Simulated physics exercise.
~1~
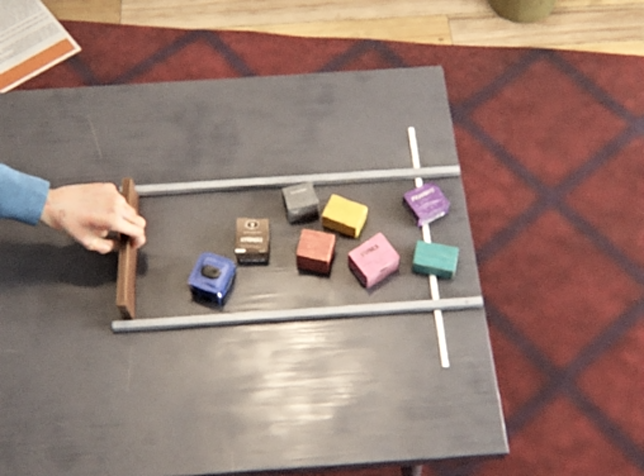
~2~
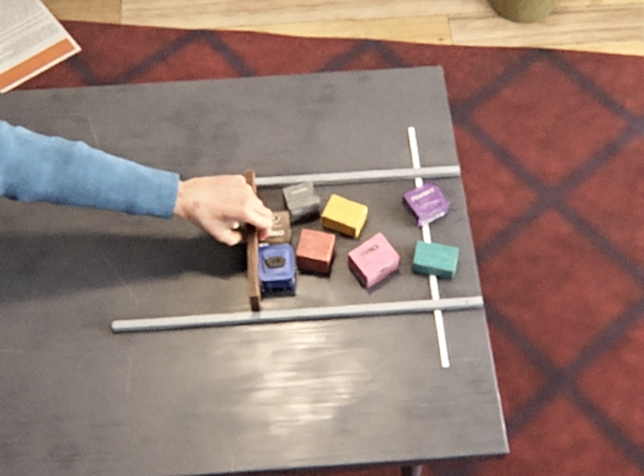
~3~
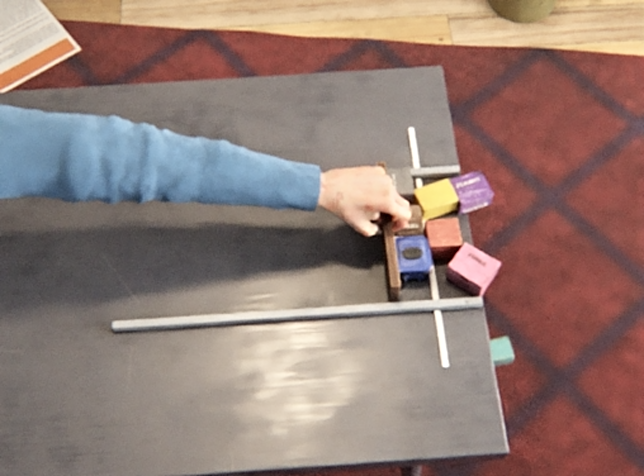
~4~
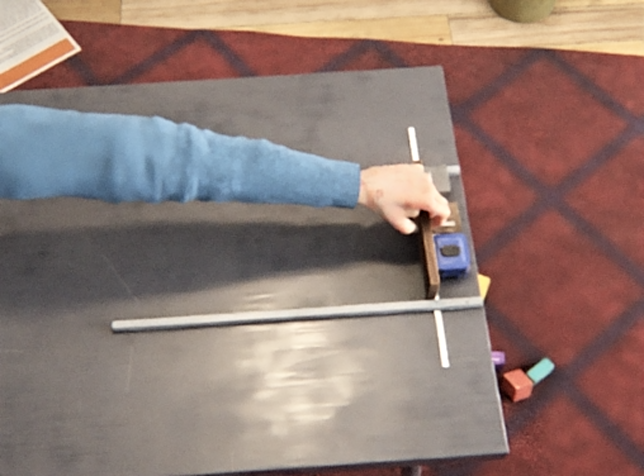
A hand slides a board rightward along a channel, pushing several coloured blocks off the table's end.
